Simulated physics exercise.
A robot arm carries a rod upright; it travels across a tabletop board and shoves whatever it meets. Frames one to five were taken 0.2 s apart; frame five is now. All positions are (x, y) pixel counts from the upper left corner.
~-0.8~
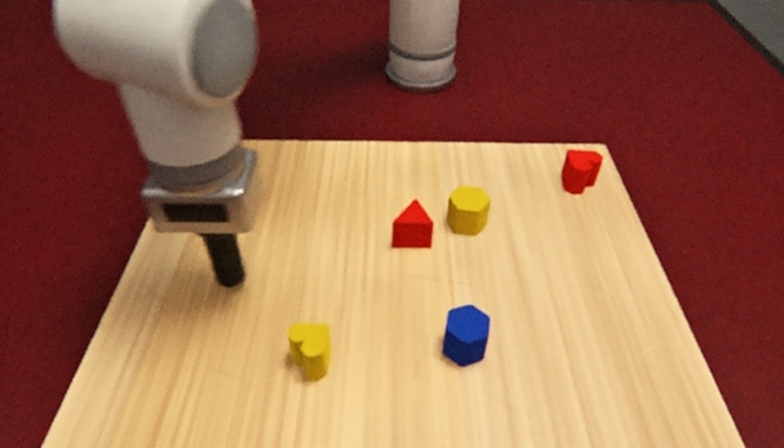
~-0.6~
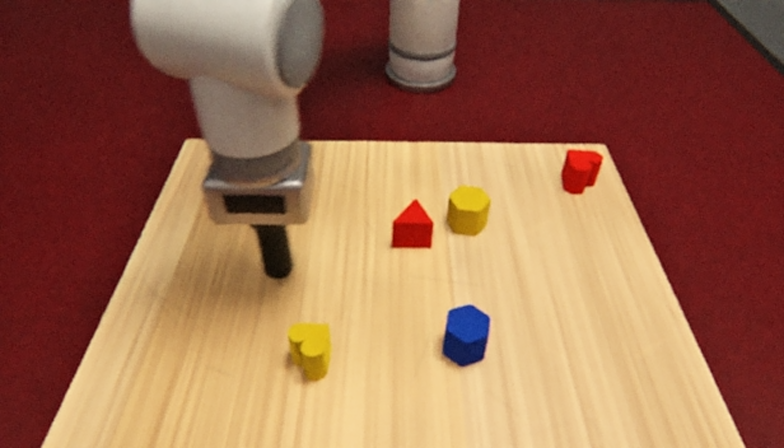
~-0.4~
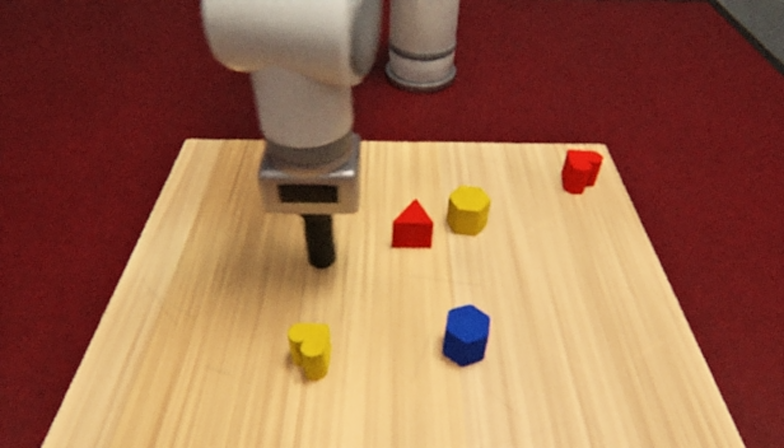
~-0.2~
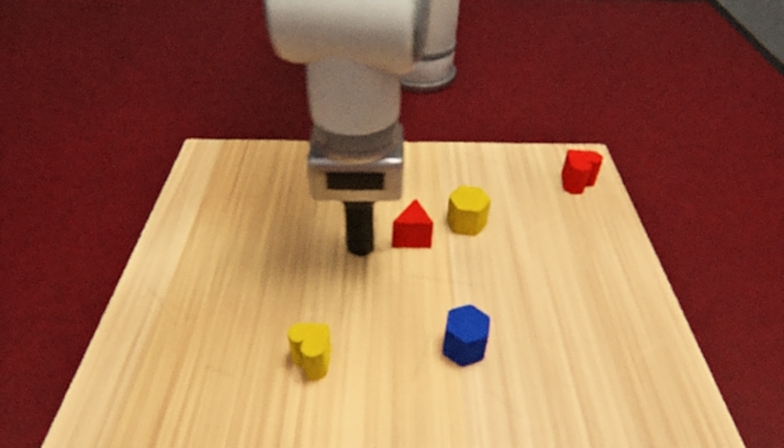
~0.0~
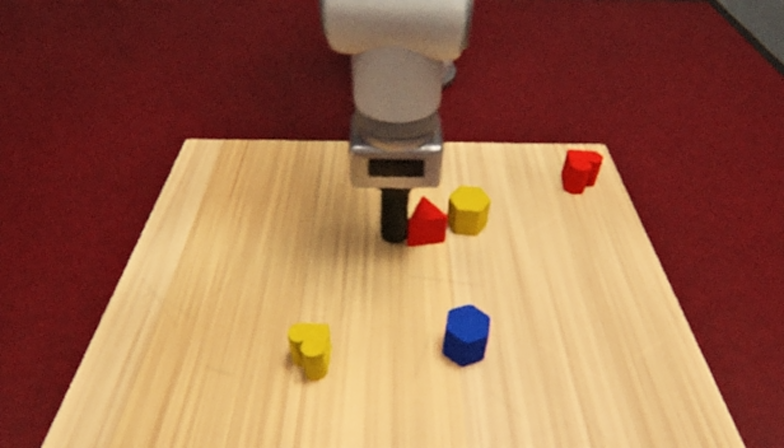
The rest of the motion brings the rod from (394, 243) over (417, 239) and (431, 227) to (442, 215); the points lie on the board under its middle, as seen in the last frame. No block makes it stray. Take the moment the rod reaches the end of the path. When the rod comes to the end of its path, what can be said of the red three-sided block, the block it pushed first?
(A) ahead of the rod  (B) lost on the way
I'll go with B - lost on the way.
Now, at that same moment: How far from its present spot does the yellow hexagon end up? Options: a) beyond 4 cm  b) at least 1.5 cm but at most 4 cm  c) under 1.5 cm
b: At least 1.5 cm but at most 4 cm.
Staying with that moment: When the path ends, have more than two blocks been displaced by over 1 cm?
I believe not.
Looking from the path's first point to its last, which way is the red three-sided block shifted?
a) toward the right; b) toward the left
I'll go with a - toward the right.
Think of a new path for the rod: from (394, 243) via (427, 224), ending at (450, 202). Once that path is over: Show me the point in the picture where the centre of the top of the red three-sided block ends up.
It will likely be found at (453, 210).
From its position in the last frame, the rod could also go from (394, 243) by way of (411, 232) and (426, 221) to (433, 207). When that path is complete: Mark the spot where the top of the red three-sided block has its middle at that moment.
In the picture, that point is around (448, 209).
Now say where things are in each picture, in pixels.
In the first picture, lower end of the rod at (232, 277), tops of blocks, red three-sided block at (414, 214), yellow hexagon at (470, 198).
In the second picture, rod at (279, 269), blocks as before.
In the third picture, rod at (322, 259), blocks as before.
In the fourth picture, rod at (361, 247), blocks as before.
In the fifth picture, rod at (394, 235), red three-sided block at (426, 210), yellow hexagon at (470, 198).
On the path given first. Halfway along, rod at (426, 226); red three-sided block at (453, 208), turned 15° anticlockwise; yellow hexagon at (478, 196), turned 30° anticlockwise.
At the end, rod at (443, 207); red three-sided block at (460, 208); yellow hexagon at (486, 195), turned 40° anticlockwise.
